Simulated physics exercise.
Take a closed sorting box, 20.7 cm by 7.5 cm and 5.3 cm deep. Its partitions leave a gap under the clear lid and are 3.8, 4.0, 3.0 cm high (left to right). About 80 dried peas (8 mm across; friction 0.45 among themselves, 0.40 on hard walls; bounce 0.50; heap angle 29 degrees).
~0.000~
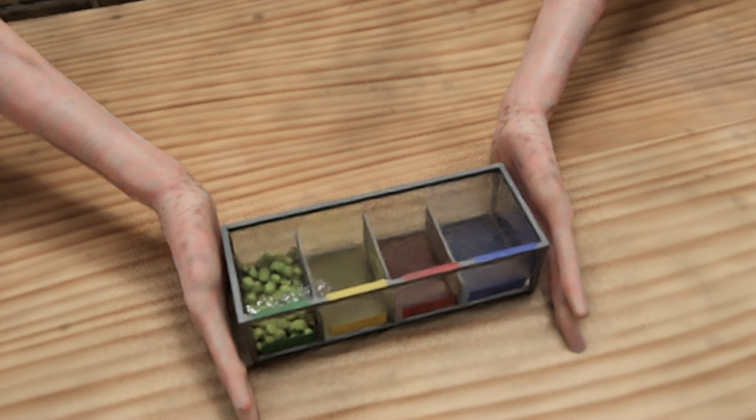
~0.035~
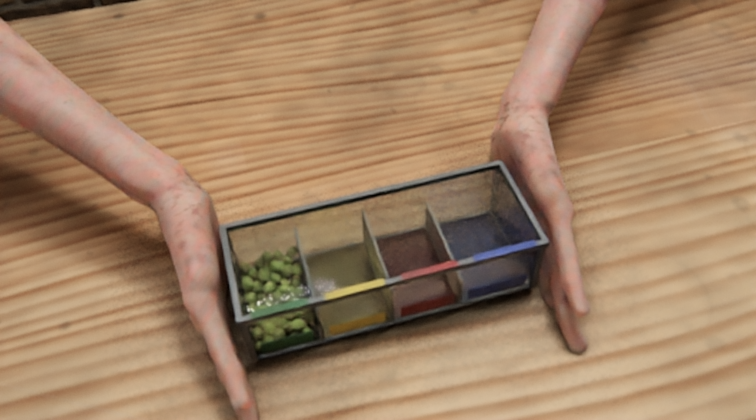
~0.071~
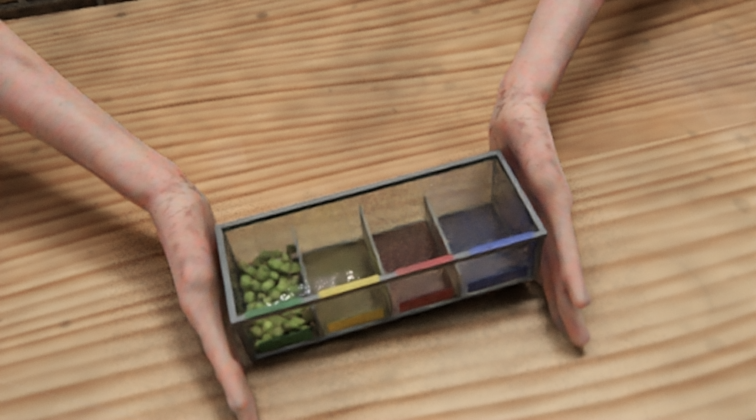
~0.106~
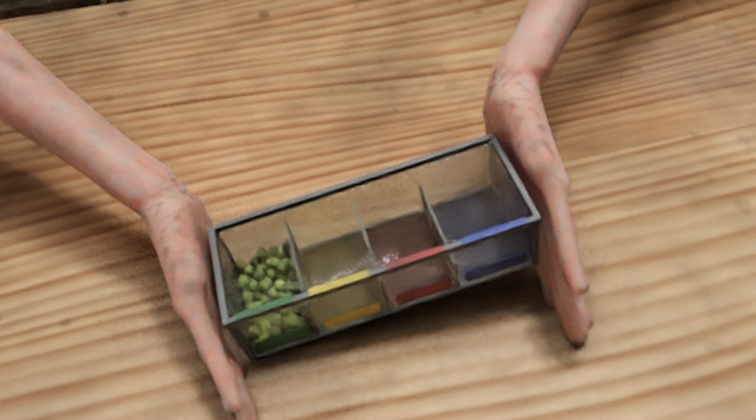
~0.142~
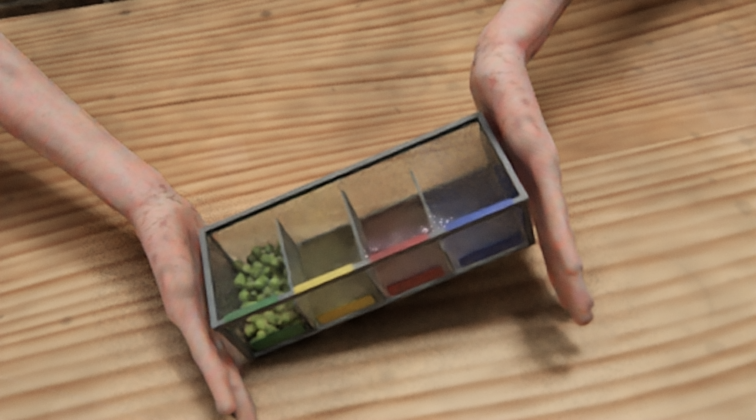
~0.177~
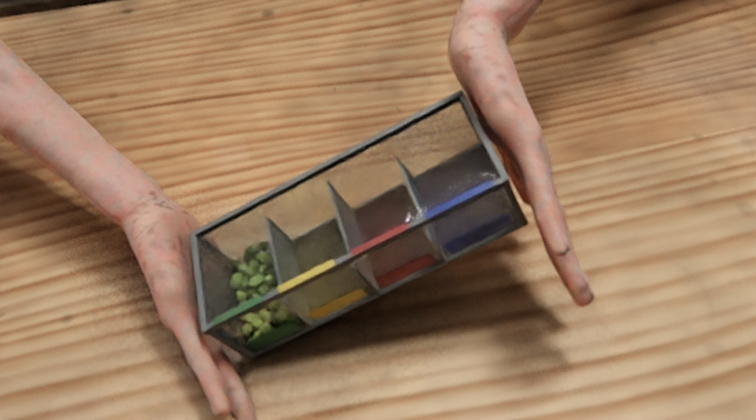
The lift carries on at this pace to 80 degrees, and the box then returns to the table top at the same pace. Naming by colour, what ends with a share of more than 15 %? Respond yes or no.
Red compartment: No; blue compartment: No; green compartment: Yes; yellow compartment: No.
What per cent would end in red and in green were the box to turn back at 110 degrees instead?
Red: 0; green: 100 (per cent).
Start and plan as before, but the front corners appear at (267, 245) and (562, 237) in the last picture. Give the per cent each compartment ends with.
You'd see red at 0 percent, blue at 0, green at 70 and yellow at 25 percent.
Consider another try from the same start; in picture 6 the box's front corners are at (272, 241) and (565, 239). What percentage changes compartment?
That gives some 40 per cent.
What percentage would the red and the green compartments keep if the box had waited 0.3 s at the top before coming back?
Then, in per cent: Red 0; green 100.
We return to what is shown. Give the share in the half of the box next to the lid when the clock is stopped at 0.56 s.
I'd put it at some 10 percent.
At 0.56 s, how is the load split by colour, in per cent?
In per cent: Red 0, blue 0, green 100, yellow 0.
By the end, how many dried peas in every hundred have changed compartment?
I'd say close to 0 percent.
Then, at 0.56 s, tilt 78 degrees; green 100 %.
After 0.81 s, tilt 31 degrees; green 100 %.
After 1.17 s, tilt 0 degrees; green 100 %.
At rest (1.6 s), red 0 %, blue 0 %, green 100 %, yellow 0 %.
